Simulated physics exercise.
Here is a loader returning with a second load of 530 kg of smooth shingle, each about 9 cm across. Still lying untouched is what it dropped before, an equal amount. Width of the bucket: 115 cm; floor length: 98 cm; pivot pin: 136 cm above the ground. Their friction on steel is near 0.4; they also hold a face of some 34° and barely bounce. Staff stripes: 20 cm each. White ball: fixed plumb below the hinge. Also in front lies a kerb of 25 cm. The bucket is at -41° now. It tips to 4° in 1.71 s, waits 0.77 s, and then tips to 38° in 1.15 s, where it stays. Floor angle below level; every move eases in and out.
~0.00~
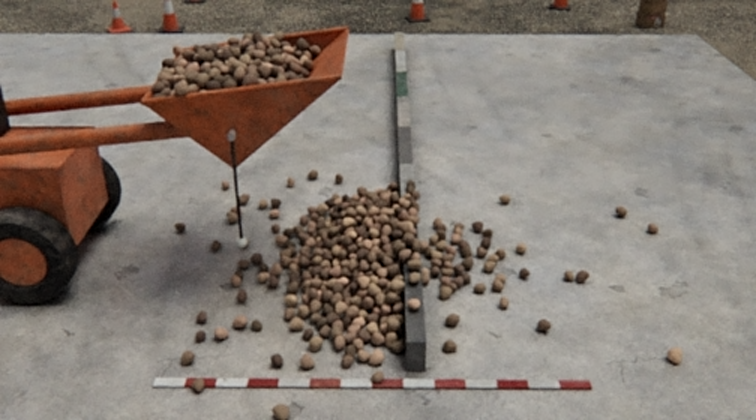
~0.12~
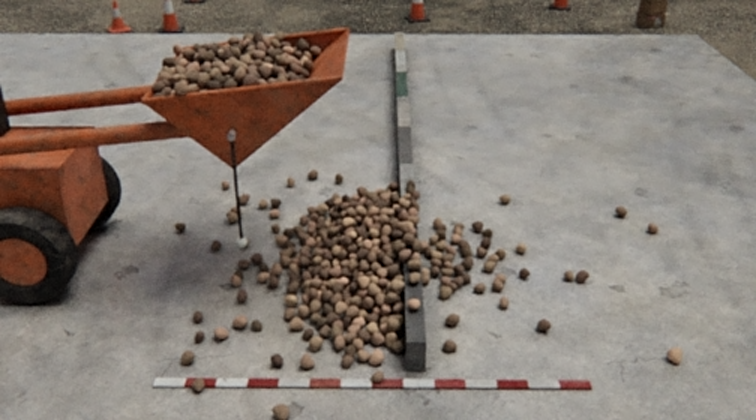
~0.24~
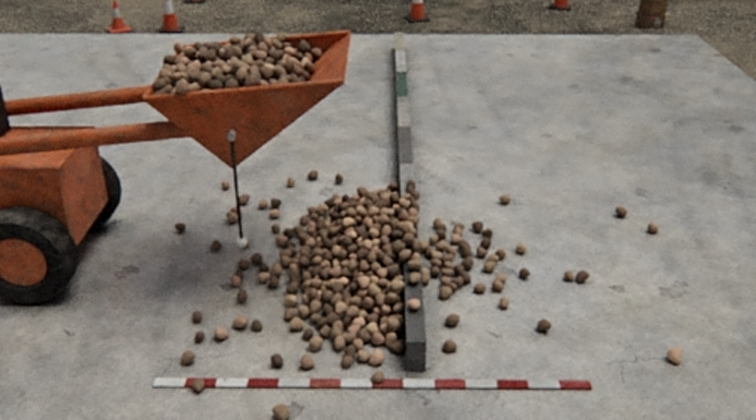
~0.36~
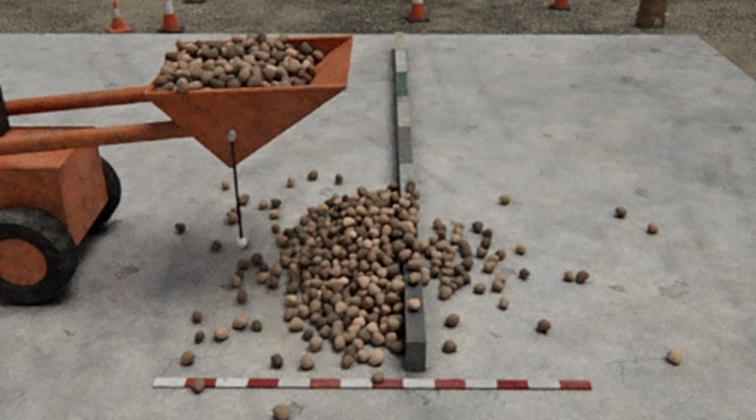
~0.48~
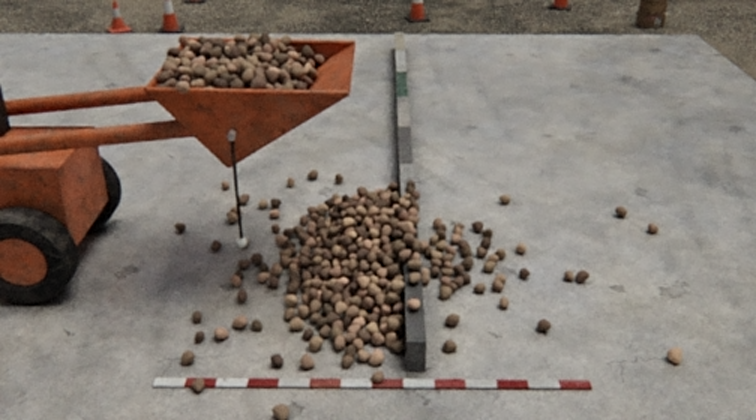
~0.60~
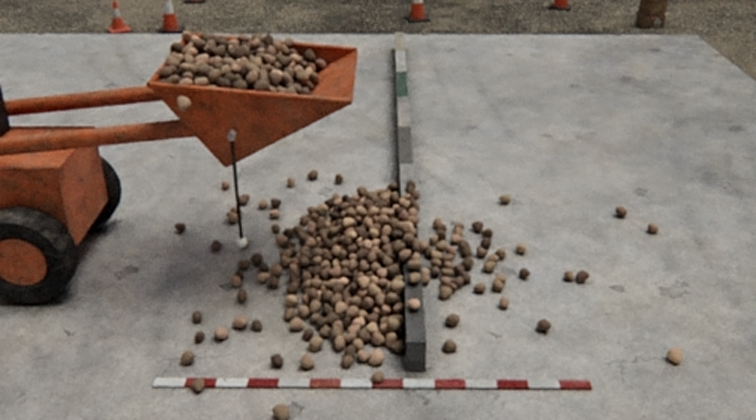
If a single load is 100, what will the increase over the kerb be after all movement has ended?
The increase will be around 18 per cent.
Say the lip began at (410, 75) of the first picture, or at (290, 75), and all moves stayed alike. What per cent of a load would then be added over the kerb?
Roughly 90 and 0 percent, in that order.
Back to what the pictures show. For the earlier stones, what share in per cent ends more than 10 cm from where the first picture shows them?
The answer is about 20 per cent.
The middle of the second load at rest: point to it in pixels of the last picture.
The middle ends up near (362, 238).
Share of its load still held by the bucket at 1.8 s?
Near 100 per cent of the load is held.
After 1.3 s the floor is at -3°; in per cent of one load, 100 in the bucket, 92 on this side of the kerb, 9 over the kerb; the foremost stones are at (582, 259).
After 1.8 s the floor is at 4°; in per cent of one load, 98 in the bucket, 94 on this side of the kerb, 9 over the kerb; the foremost stones are at (582, 259).
After 4.1 s the floor is at 38°; in per cent of one load, 1 in the bucket, 182 on this side of the kerb, 19 over the kerb; the foremost stones are at (583, 260).
After 6.9 s the floor is at 38°; in per cent of one load, 0 in the bucket, 174 on this side of the kerb, 28 over the kerb; the foremost stones are at (594, 262). Net gain over the kerb, 18.
